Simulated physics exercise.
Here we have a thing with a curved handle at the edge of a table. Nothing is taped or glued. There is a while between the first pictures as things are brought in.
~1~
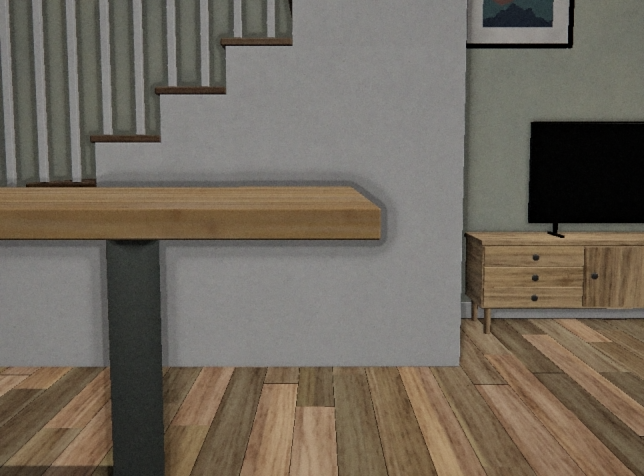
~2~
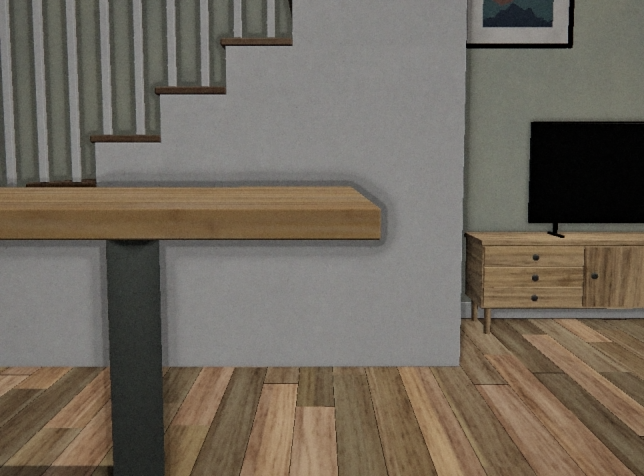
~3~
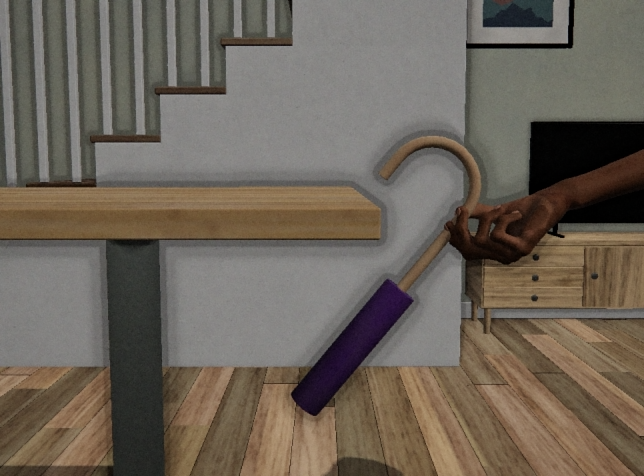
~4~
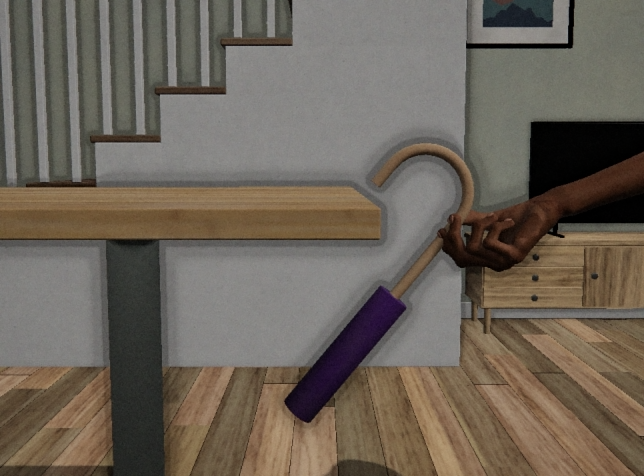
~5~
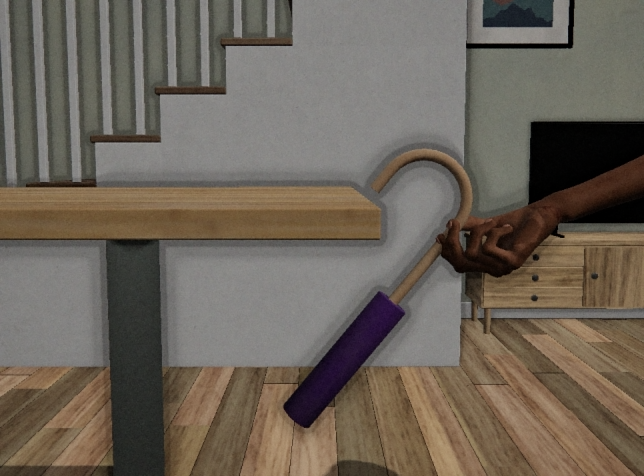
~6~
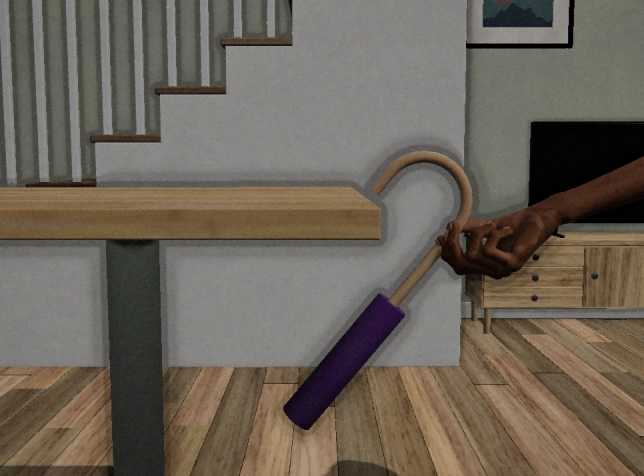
A hand brings in a purple umbrella and lowers its curved handle to the table's edge.
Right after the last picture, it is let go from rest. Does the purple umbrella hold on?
The purple umbrella slips off.
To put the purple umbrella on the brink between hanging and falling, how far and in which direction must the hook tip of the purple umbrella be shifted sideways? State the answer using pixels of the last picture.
The switch comes after a shift of some 12 pixels left.
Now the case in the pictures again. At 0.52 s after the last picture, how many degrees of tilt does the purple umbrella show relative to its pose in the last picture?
55° or thereabouts.
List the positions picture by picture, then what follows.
Table (132, 205), in the first picture.
Table (132, 205), in the second picture.
Still on the way; purple umbrella (368, 270); table (132, 205), in the third picture.
Still on the way; purple umbrella (362, 277); table (132, 205), in the fourth picture.
Still on the way; purple umbrella (360, 282); table (132, 205), in the fifth picture.
In place, still held; purple umbrella (360, 285); table (132, 205), in the sixth picture.
Then, 0.52 s later than the last frame, purple umbrella fallen.
When it is over, the purple umbrella drops past the edge.
